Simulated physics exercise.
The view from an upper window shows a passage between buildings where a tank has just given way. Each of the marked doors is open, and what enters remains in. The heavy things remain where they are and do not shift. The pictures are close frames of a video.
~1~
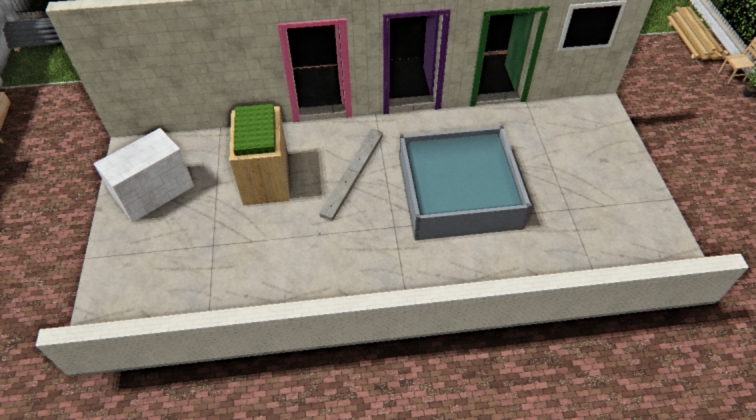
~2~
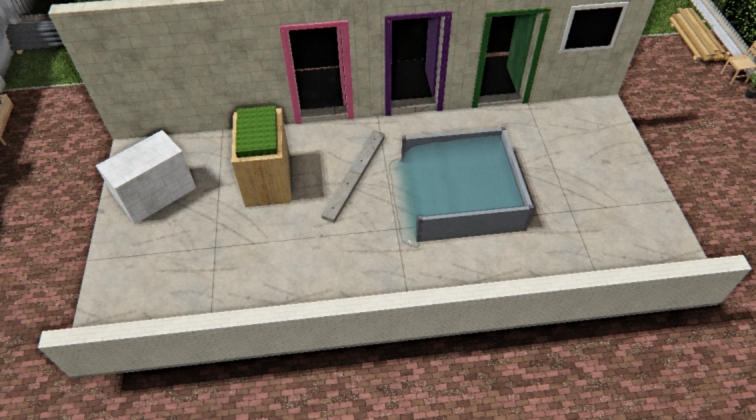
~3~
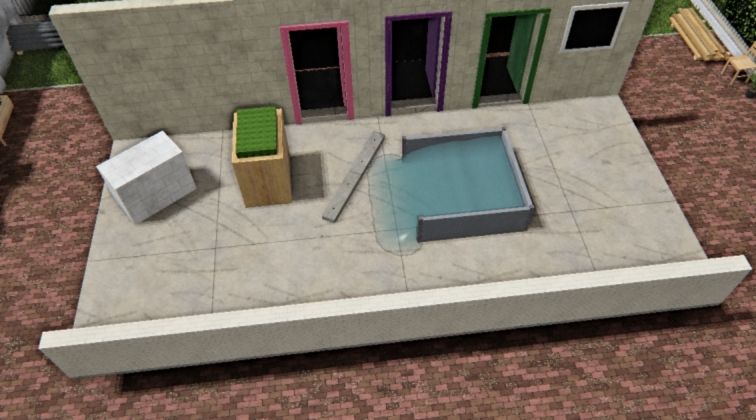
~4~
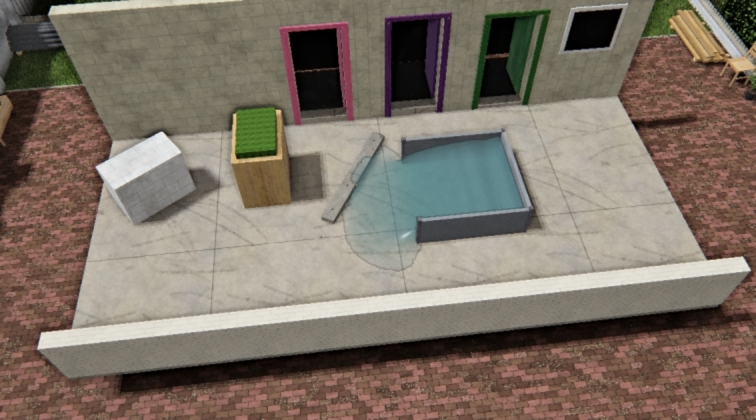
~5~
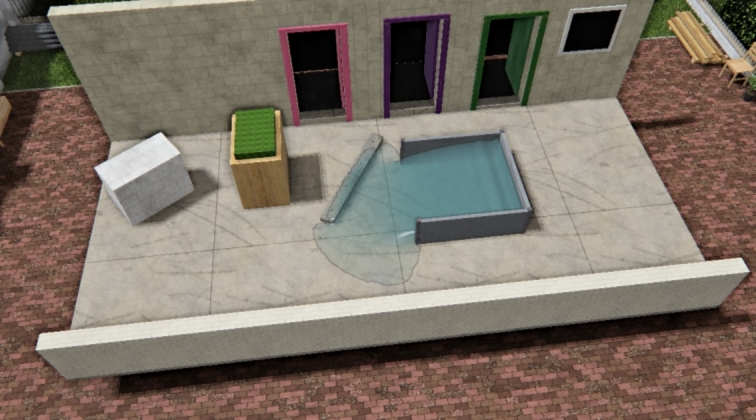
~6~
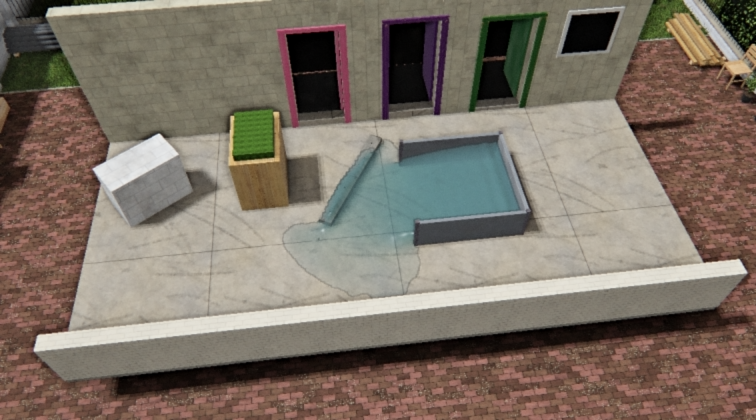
The clip opens on a square grey tank of still water in a paved passage, beside a slanting low grey strip. The tank's left side gives way and water pours out leftward, fanning across the paving. It meets the strip, then spreads around its near end while the tank's other sides stay standing.
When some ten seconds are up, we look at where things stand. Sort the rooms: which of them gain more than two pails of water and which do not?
The green door gains no more; the purple door gains no more; the pink door gains no more.
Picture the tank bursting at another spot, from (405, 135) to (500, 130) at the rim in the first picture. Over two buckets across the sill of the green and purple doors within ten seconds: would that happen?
Checking the doors, green surpasses the cutoff; purple, on the other hand, surpasses the cutoff.
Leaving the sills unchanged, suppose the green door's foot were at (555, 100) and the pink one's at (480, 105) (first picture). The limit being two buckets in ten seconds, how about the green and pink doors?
Note: Green remains short of it; pink remains short of it.
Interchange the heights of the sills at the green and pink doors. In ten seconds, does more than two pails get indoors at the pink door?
Honestly, the pink one is swamped.
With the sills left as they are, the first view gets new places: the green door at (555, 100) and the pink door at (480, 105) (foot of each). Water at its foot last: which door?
Answer: The door marked green.
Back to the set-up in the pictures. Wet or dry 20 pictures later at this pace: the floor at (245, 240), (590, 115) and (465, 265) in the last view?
Result, in order: Waterlogged / unflooded / unflooded.
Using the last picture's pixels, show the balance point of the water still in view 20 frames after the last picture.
That comes out near (329, 223).
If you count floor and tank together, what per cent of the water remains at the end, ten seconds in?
My figure is close to 52 percent.
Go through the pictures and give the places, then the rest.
The tank at (462, 173) is whole and still, in the first picture.
Water pours out at (413, 193) and has run to (413, 242), in the second picture.
The front is at (400, 250), out from the gap at (413, 194), in the third picture.
The front is at (366, 255), out from the gap at (412, 196), in the fourth picture.
The front is at (327, 250), out from the gap at (411, 197), in the fifth picture.
Water pours out at (410, 198) and has run to (292, 249), in the sixth picture.
A moment on, water covers 25 % of the floor; the green door not reached, the purple door not reached, the pink door not reached.
Next, water covers 40 % of the floor; the green door not reached, the purple door wet at the sill, nothing in, the pink door wet at the sill, nothing in.
Then, water covers 50 % of the floor; the green door wet at the sill, nothing in, the purple door wet at the sill, nothing in, the pink door under two buckets in.
Later, water covers 65 % of the floor; the green door wet at the sill, nothing in, the purple door wet at the sill, nothing in, the pink door under two buckets in.
In the end, water covers 70 % of the floor; the green door wet at the sill, nothing in, the purple door wet at the sill, nothing in, the pink door under two buckets in.
